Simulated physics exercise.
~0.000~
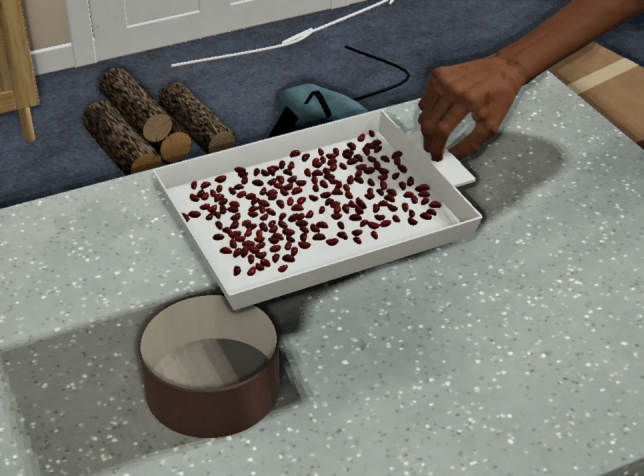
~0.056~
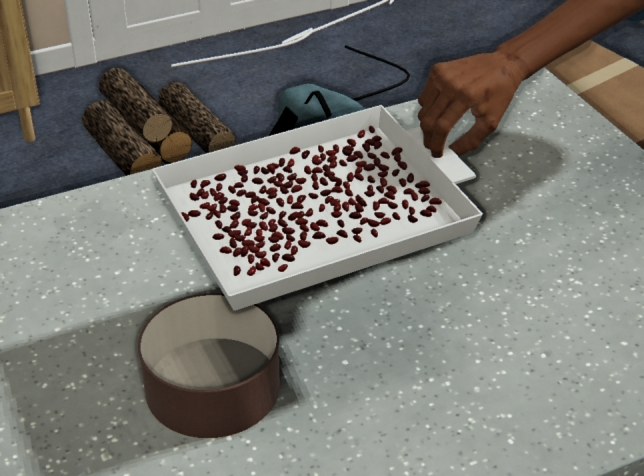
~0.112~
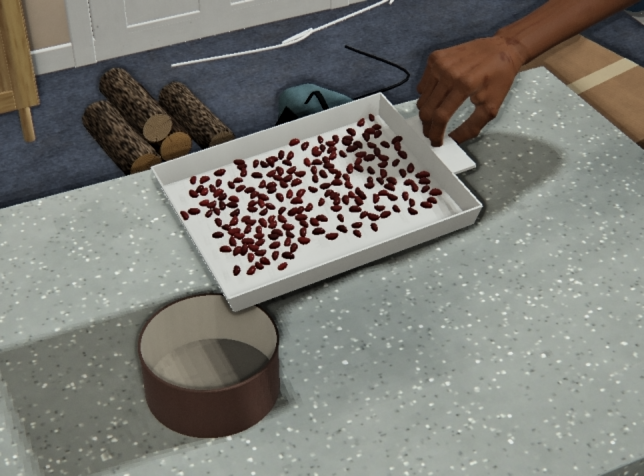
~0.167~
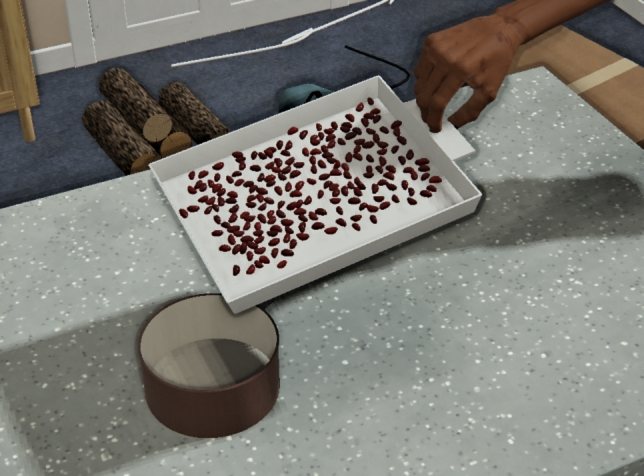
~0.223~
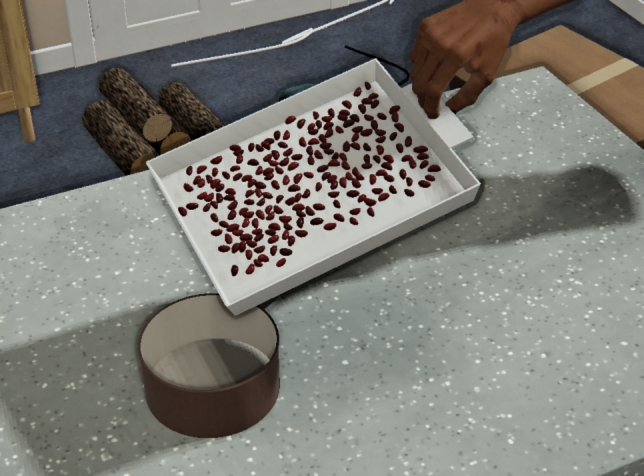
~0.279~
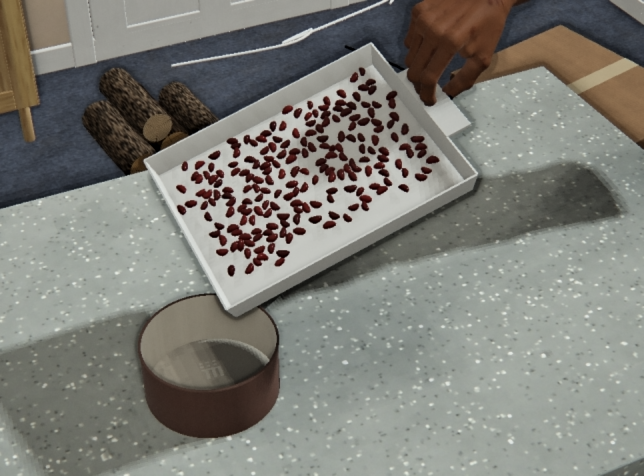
A speckled grey-green countertop in a room with blue carpet is seen from above at an angle, with cut logs and a pale door behind it. A brown hand at the upper right grips the tab of a white rimmed tray scattered with dark red beans, above a reddish-brown round pot. The hand raises the tray's far right side, tilting it toward the front left with quickening speed.
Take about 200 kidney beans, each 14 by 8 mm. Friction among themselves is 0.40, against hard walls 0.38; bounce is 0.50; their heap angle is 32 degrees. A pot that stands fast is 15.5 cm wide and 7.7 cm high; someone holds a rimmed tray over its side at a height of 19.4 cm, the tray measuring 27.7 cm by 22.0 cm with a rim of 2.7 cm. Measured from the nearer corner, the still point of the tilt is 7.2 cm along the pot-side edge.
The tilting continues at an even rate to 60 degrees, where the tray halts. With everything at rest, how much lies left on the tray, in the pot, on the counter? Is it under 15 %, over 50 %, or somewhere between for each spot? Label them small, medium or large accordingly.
Tray - large, pot - small, counter - medium.
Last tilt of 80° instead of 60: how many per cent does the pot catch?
Roughly 20 percent.
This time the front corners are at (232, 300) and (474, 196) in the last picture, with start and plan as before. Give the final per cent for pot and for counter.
Split: Pot = 0, counter = 15.
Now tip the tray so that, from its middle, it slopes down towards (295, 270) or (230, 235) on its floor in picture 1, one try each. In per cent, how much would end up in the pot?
I'd put it at roughly 0 per cent for the first tilt and roughly 5 per cent for the second.
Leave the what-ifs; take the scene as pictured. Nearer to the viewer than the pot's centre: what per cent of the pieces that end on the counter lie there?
Share: Some 100 %.
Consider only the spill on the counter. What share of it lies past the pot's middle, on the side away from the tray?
Around 90 per cent, give or take.
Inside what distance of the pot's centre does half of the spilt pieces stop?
About 24 cm.
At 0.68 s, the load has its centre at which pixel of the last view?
Roughly pixel (229, 249).
Then, at 0.52 s, tilt 40 degrees; the tray holds 100 %, the pot 0 %.
After 0.68 s, tilt 54 degrees; the tray holds 100 %, the pot 0 %.
After 0.96 s, tilt 60 degrees; the tray holds 70 %, the pot 0 %.
By 2.4 s all is still; tray 65 %, pot 5 %, counter 35 %.
